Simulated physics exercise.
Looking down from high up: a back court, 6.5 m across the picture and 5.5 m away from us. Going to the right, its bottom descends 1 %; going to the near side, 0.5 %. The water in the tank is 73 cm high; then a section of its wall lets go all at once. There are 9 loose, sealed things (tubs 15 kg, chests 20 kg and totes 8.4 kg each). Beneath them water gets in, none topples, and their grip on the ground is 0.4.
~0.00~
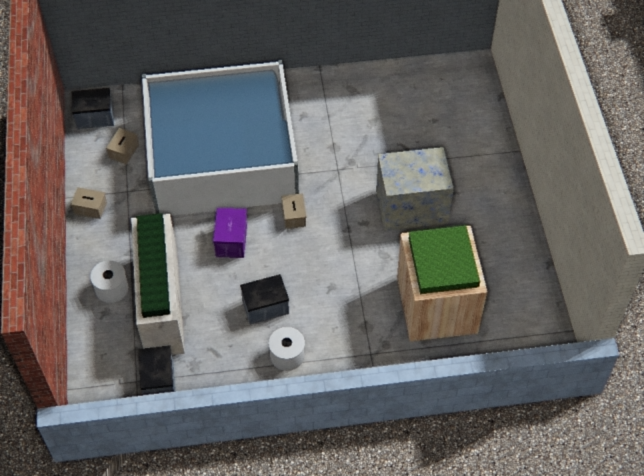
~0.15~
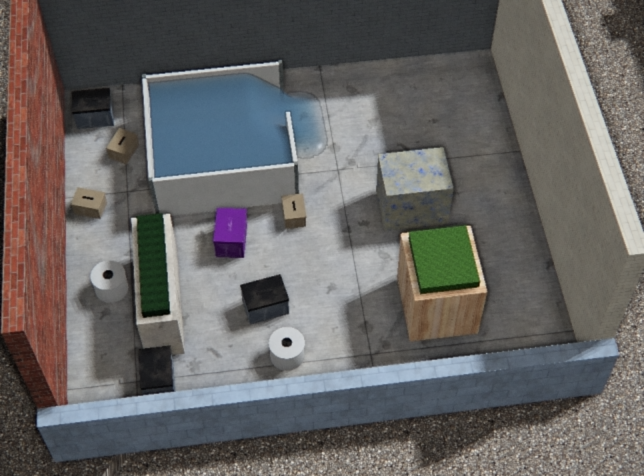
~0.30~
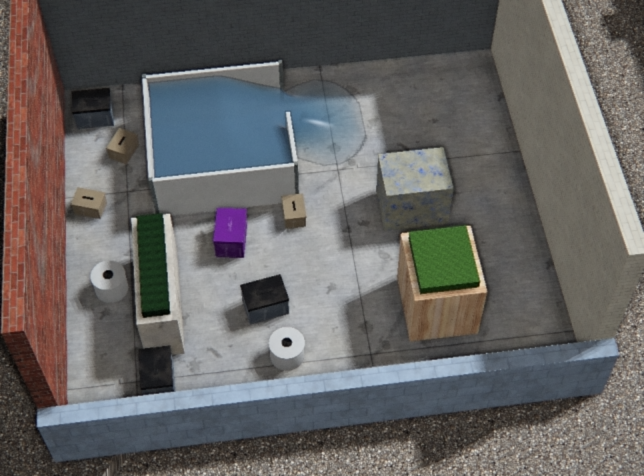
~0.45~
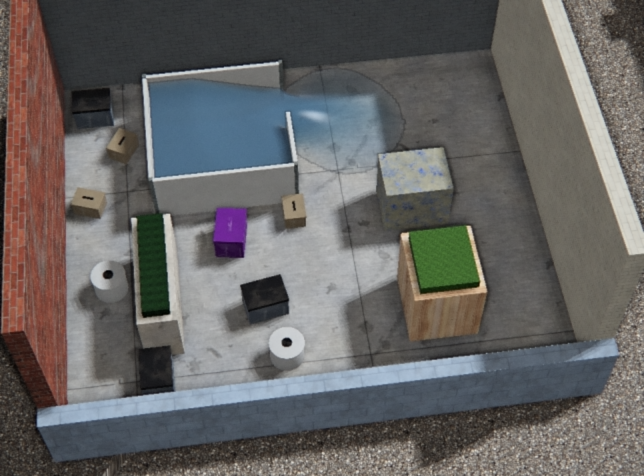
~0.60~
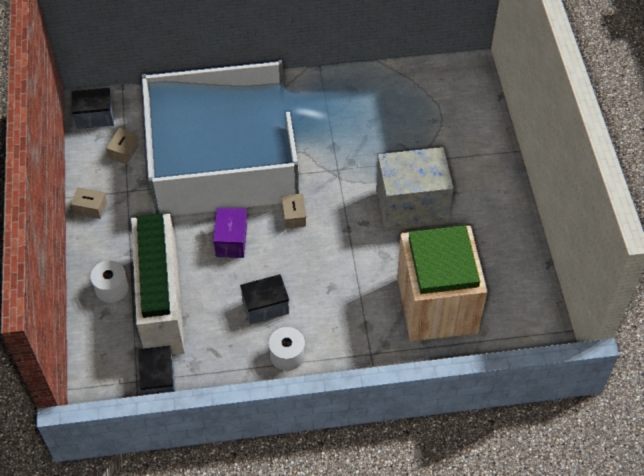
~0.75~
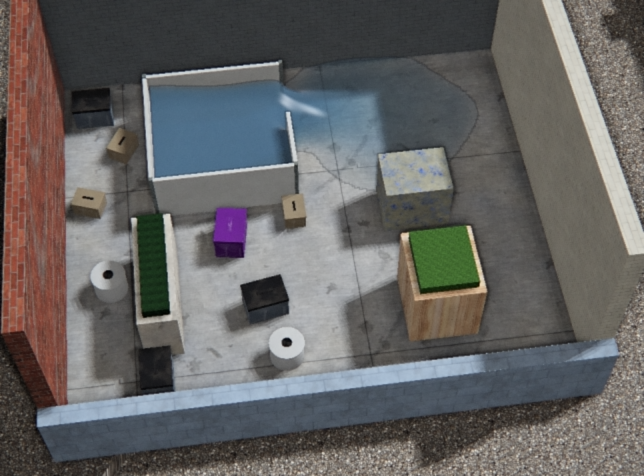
Water poured out through a gap in the right side of a white-walled tank and spread in a thin sheet across the courtyard floor, while the purple chest and other scattered boxes stayed still.
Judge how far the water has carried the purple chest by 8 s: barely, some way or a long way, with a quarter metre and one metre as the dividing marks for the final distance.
Expect it to remain nearly in place.
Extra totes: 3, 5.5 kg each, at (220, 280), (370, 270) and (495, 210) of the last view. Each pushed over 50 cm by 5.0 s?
In the order listed: Behind the line; across the line; across the line.
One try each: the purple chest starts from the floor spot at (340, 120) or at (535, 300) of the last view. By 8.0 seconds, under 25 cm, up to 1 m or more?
First it is swept away, then it is swept away.
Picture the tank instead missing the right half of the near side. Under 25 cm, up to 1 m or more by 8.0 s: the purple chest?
Note: Purple chest swept well away.
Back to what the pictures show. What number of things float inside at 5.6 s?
At that instant the tally stands at 0.
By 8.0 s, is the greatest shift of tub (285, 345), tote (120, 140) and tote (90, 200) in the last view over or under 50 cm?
In sequence - crossed the line; stayed below the line; stayed below the line.
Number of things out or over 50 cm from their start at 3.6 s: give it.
The number comes to 0.
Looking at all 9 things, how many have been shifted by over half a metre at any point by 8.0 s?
I make it 2.
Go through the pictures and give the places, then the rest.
The purple chest at (230, 225), on the bottom; 3.4 m2 under water; 0 of 9 have shifted, in the first picture.
The purple chest at (230, 225), on the bottom; 4.0 m2 under water; 0 of 9 have shifted, in the second picture.
The purple chest at (230, 225), on the bottom; 4.9 m2 under water; 0 of 9 have shifted, in the third picture.
The purple chest at (230, 225) rests on the ground; 6.1 m2 under water; 0 of 9 have shifted, in the fourth picture.
The purple chest at (230, 225) rests on the ground; 7.4 m2 under water; 0 of 9 have shifted, in the fifth picture.
The purple chest at (230, 225), on the bottom; water covers 8.7 m2; 0 of 9 have shifted, in the sixth picture.
After 1.6 s the purple chest is near (230, 225), 0.0 m from its start, aground; 0 afloat.
After 3.6 s the purple chest is near (230, 225), 0.0 m from its start, aground; 0 afloat.
After 5.6 s the purple chest is near (230, 225), 0.0 m from its start, aground; 0 afloat.
After 8.0 s the purple chest is near (230, 225), 0.0 m from its start, aground; 1 afloat.
